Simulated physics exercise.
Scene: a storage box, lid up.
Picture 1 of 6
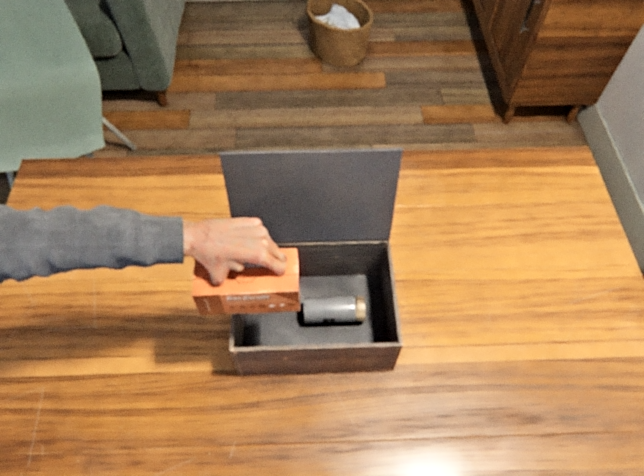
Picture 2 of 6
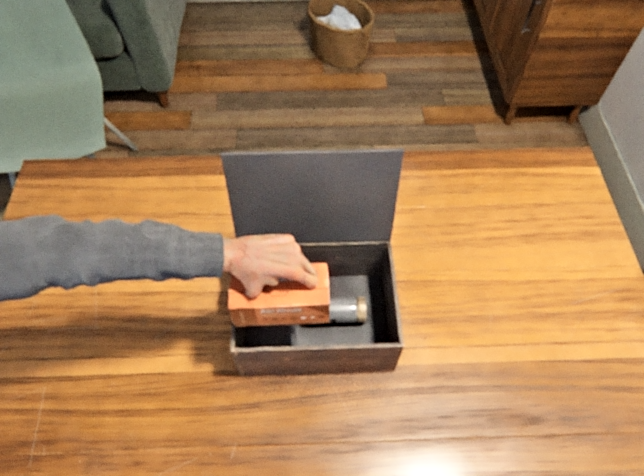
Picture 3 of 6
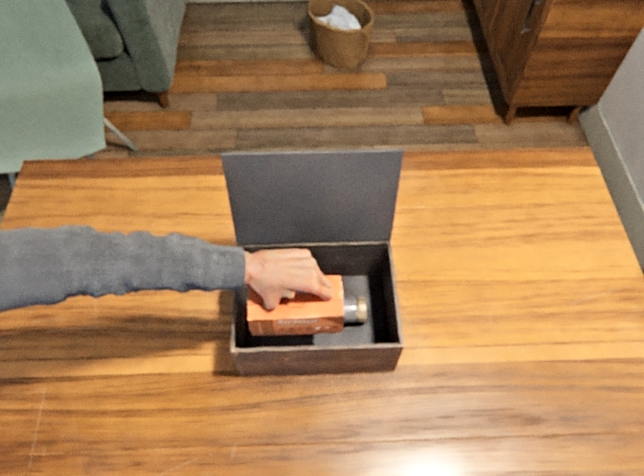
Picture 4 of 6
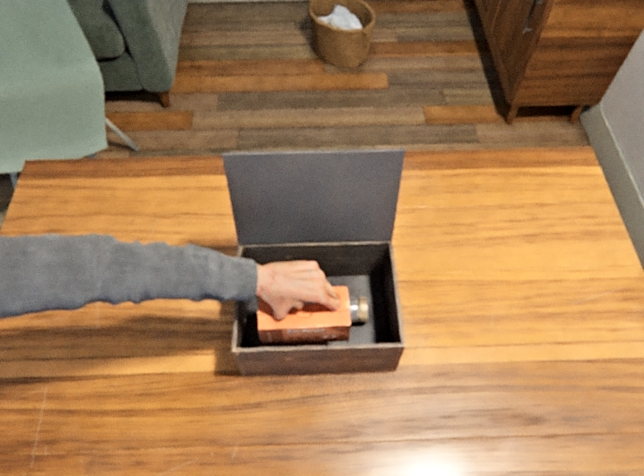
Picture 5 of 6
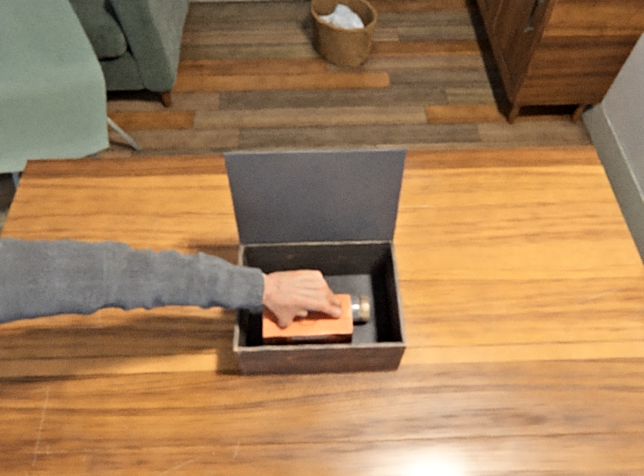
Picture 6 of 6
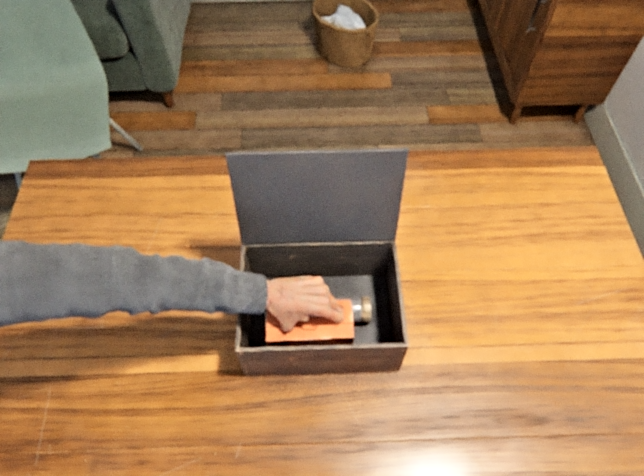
A hand lowering an orange carton rightward and down into an open dark storage box, beside a grey shaker lying inside.
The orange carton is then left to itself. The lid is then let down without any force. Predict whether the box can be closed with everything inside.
So the lid is down at the end.
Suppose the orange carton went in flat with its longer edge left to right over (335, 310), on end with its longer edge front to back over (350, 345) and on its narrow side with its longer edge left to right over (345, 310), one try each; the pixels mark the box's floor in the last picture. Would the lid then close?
First try: It shuts flat; second try: It stays ajar; third try: It shuts flat.
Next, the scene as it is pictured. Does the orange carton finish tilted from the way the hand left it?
In the end, the orange carton keeps its orientation.
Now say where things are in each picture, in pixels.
Coming down; orange carton (248, 282); grey shaker (334, 310), in the first frame.
Coming down; orange carton (280, 295); grey shaker (335, 310), in the second frame.
Coming down; orange carton (296, 306), in the third frame.
Coming down; orange carton (304, 316), in the fourth frame.
Coming down; orange carton (308, 323), in the fifth frame.
In place under the hand; orange carton (310, 328), in the sixth frame.
Then, 1.30 s past the last view, lid 83° above the rim; orange carton displaced a little near (311, 340); grey shaker displaced about its own width.
Then, 1.80 s past the last view, lid 32° above the rim; orange carton displaced a little near (311, 340); grey shaker displaced about its own width.
Finally, lid shut; moved from the start, orange carton; grey shaker still in place. Final places as the last picture's camera would see them, orange carton near (311, 340).
